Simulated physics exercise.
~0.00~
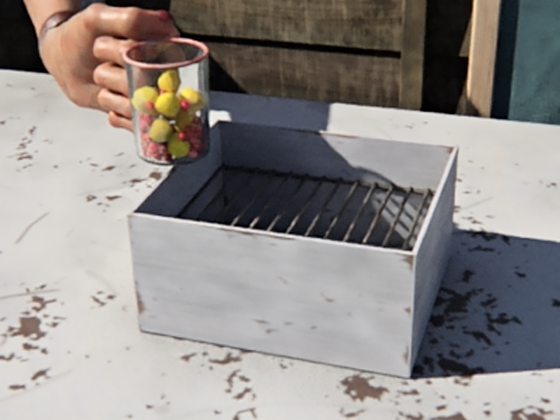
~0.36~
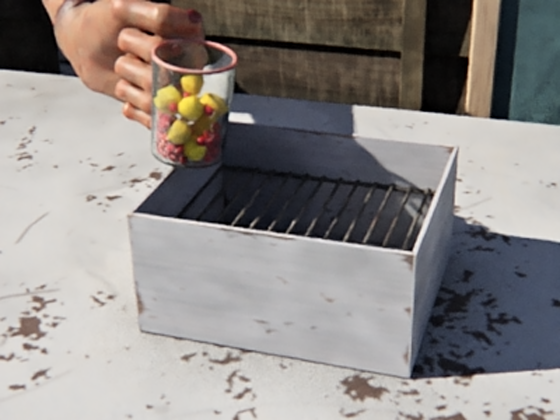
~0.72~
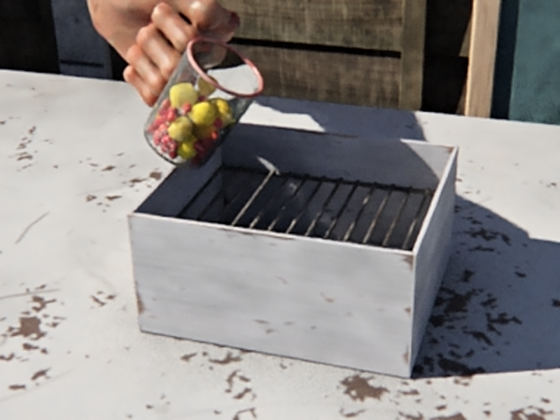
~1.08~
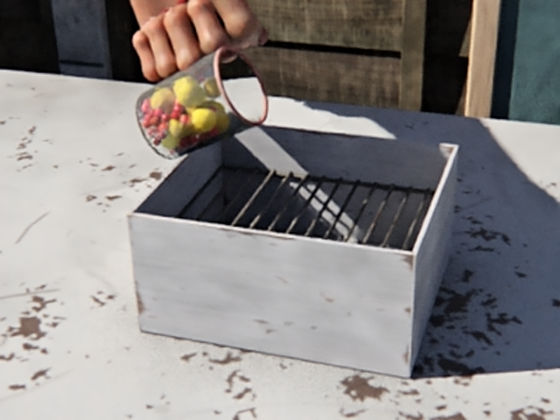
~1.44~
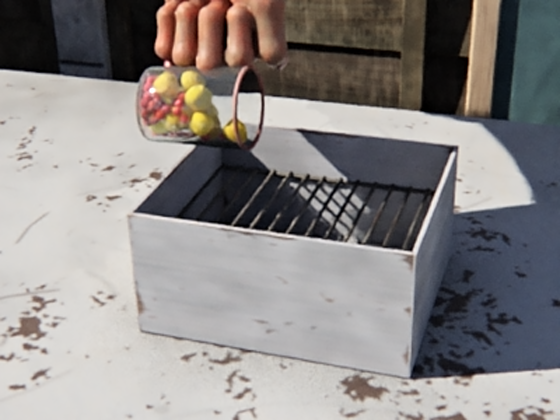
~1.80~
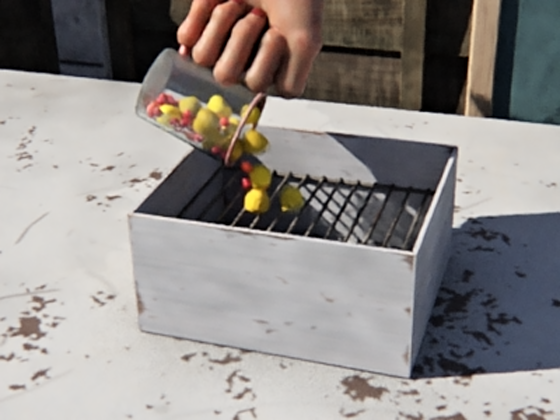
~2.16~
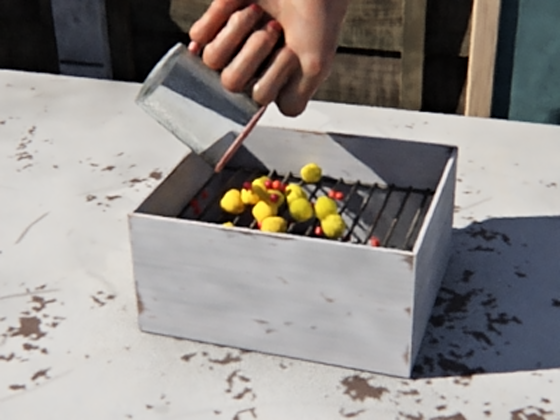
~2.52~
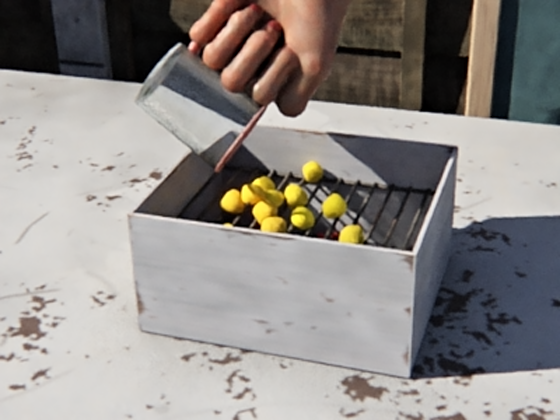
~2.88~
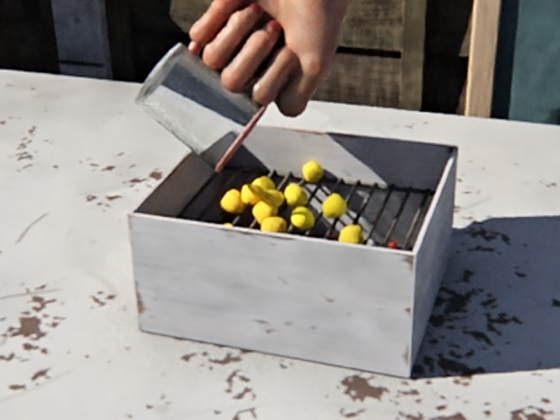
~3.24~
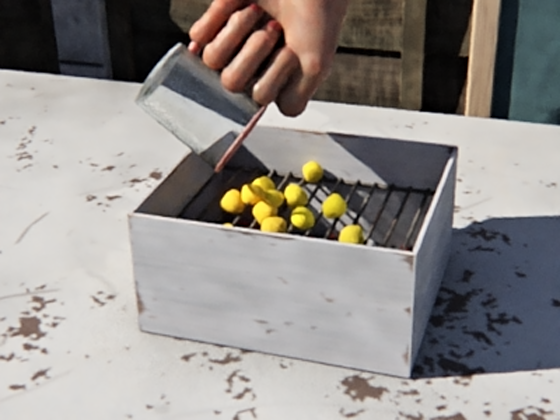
We see a hand tip a clear cup of larger yellow balls and small red pieces over a wire rack set in a pale wooden box, pouring everything out; the red pieces slip down between the wires while the yellow balls stay resting on top.
